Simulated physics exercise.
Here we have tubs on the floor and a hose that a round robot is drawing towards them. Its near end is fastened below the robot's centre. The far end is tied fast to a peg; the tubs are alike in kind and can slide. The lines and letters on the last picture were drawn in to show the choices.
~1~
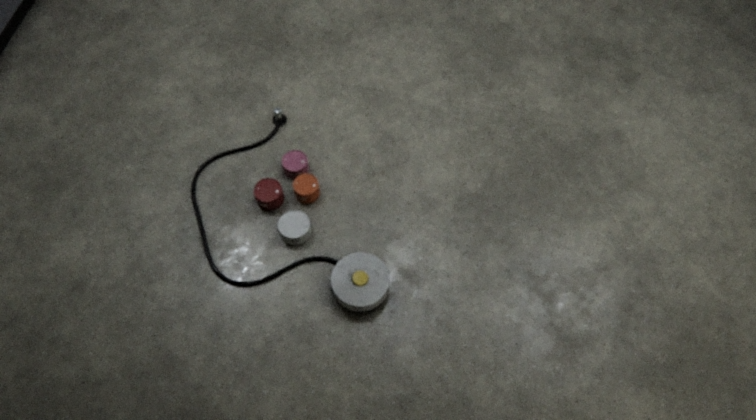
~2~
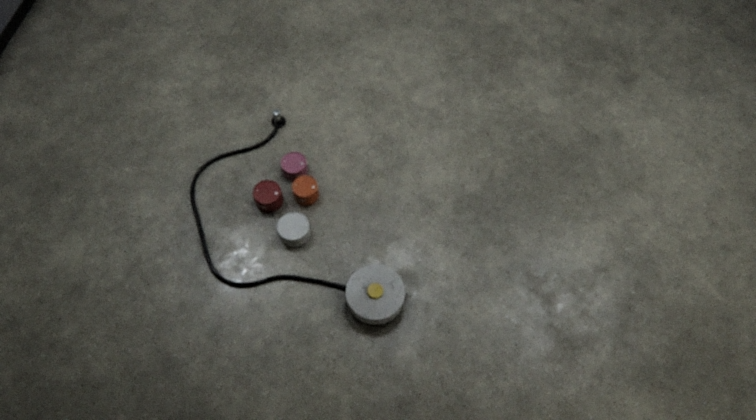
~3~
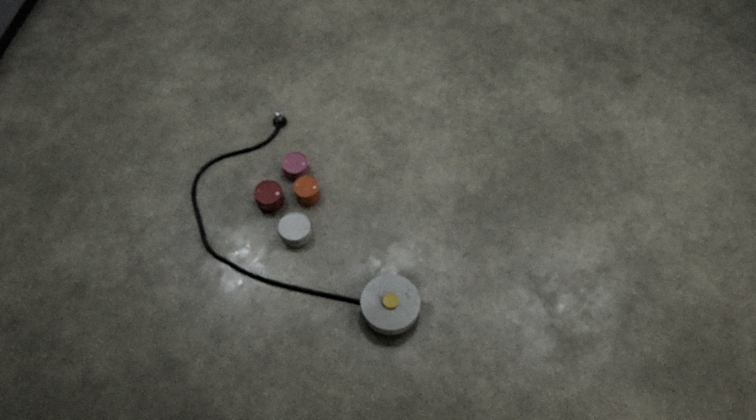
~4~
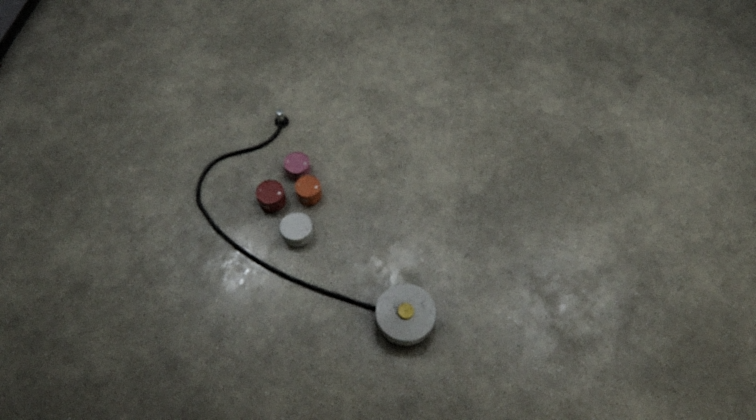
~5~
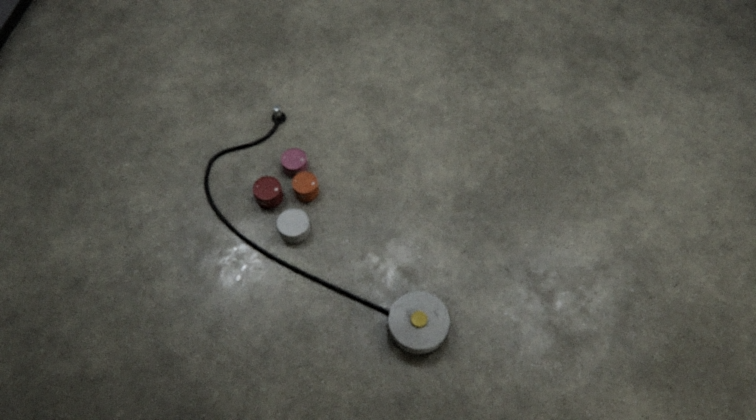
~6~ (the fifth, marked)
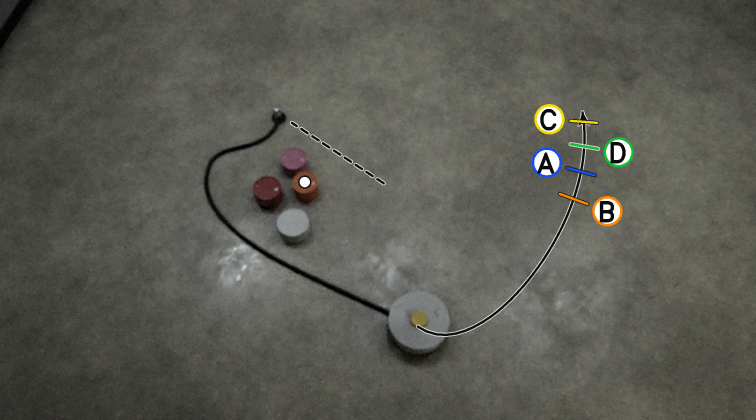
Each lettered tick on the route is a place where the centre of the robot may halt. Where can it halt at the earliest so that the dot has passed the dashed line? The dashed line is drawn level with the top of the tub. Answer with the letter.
The earliest such stop is D.
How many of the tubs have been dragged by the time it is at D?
Four.
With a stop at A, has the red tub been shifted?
By then, yes.
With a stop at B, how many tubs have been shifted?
Three.
On the marked copy, A at (581, 172); B at (574, 199); C at (584, 122); D at (584, 146); the dashed line at (336, 152); the route from (418, 327) via (555, 240) to (583, 112); the white dot at (305, 182).
Taking D. A third of the way, robot (517, 291); orange tub (306, 187).
Two thirds of the way, robot (570, 211); white tub (322, 199); orange tub (324, 175); red tub (300, 183).
When it is over, robot (587, 141); white tub (350, 174); orange tub (340, 153); red tub (322, 168); pink tub (307, 152); the dot on the orange tub is over the dashed line.
As for the rest, A leaves the dotted tub short, at (335, 160); B leaves the dotted tub short, at (328, 168); C does it too, but is farther than needed.
